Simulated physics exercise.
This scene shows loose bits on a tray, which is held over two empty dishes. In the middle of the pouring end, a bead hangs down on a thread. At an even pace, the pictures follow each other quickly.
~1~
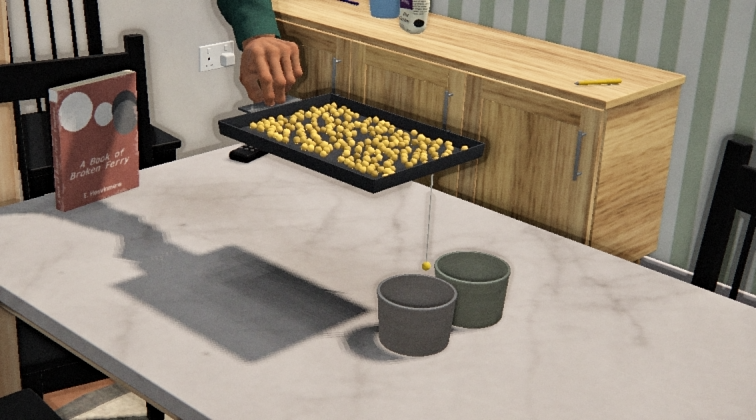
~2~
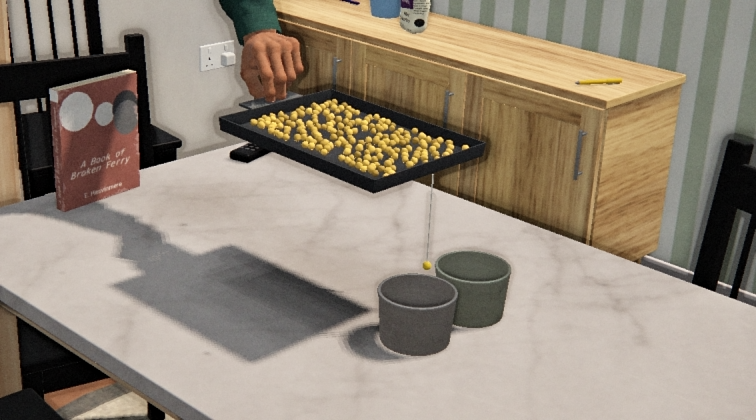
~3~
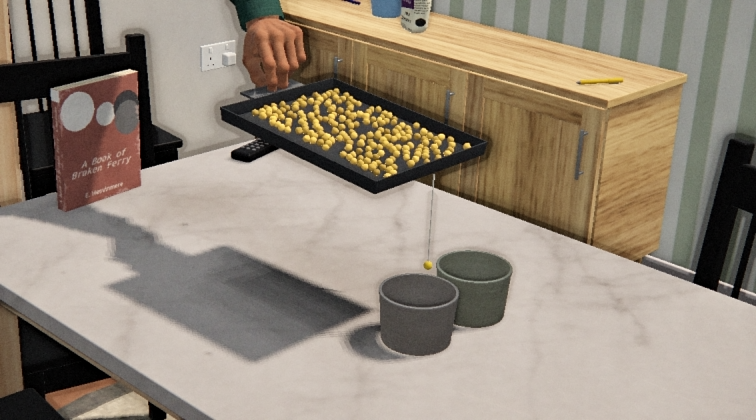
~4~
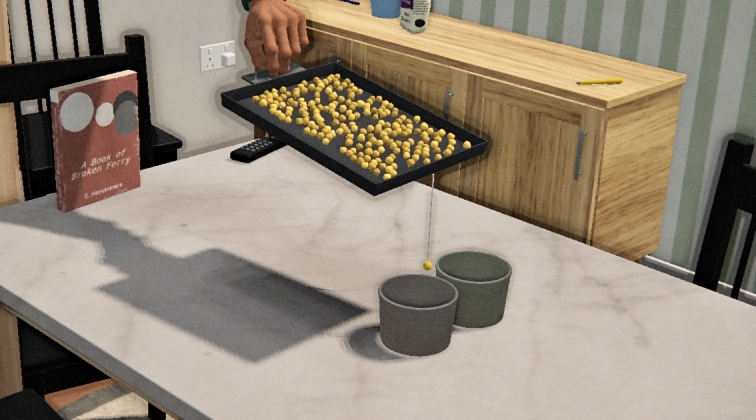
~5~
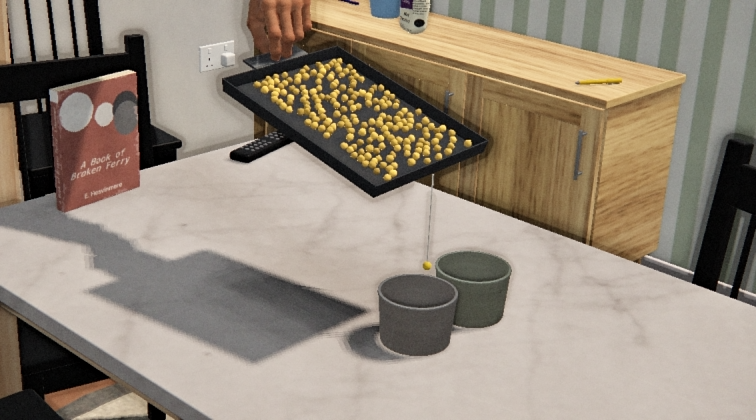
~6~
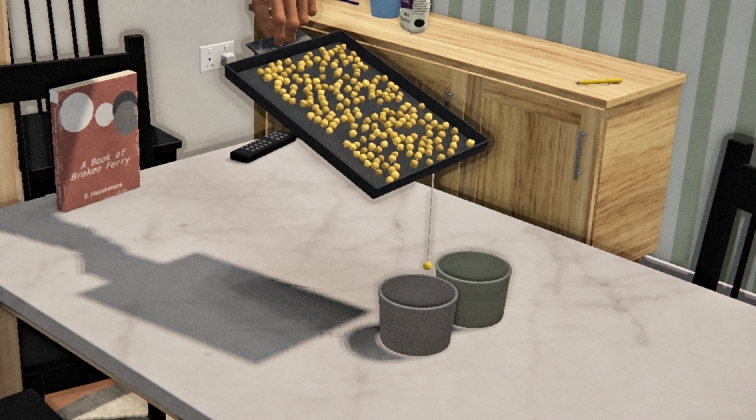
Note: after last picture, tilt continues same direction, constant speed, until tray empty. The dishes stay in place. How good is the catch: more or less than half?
Most is lost.
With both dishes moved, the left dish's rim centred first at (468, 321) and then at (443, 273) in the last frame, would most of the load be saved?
First place: Short of half; second place: Short of half.
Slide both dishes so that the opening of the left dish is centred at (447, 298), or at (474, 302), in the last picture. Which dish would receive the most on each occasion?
The dish at left, then the dish at left.
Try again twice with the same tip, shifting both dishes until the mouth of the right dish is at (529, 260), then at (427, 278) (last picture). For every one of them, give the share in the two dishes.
Close to 20 in a hundred, then close to 40 in a hundred.
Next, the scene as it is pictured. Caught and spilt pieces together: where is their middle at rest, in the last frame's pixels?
About pixel (428, 357).
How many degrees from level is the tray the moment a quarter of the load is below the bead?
Roughly 100°.
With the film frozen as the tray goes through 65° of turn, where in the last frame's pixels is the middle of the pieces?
Roughly at (407, 165).
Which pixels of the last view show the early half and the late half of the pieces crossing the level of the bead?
Early half (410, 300), late half (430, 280).
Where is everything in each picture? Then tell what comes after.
In the first frame, corners of the pouring end at (374, 179) and (483, 143), level; middle of the load at (349, 135), puffed corn balls; left dish at (445, 324); right dish at (500, 298); bead on its thread at (426, 266).
In the second frame, corners of the pouring end at (375, 179) and (484, 143), level; middle of the load at (349, 133).
In the third frame, corners of the pouring end at (376, 180) and (485, 142), tipped barely, lowest at the left corner; middle of the load at (351, 126).
In the fourth frame, corners of the pouring end at (376, 183) and (486, 141), tipped a little, lowest at the left corner; middle of the load at (352, 117).
In the fifth frame, corners of the pouring end at (376, 185) and (486, 140), tipped a little, lowest at the left corner; middle of the load at (353, 108).
In the sixth frame, corners of the pouring end at (377, 187) and (487, 140), tipped clearly, lowest at the left corner; middle of the load at (356, 101); left dish at (446, 324); right dish at (501, 297).
Soon after the last picture, tray tipped steeply; most on the tray; a stray few outside both; a small part in the air.
A little later, tray tipped past a quarter turn; about half on the tray; a small part in the left dish; about a quarter outside both; about a quarter in the air.
Later still, tray tipped past a quarter turn; about a third in the left dish; a stray few in the right dish; about two thirds outside both.
At rest, tray tipped past a quarter turn; about a third in the left dish; a stray few in the right dish; about two thirds outside both.
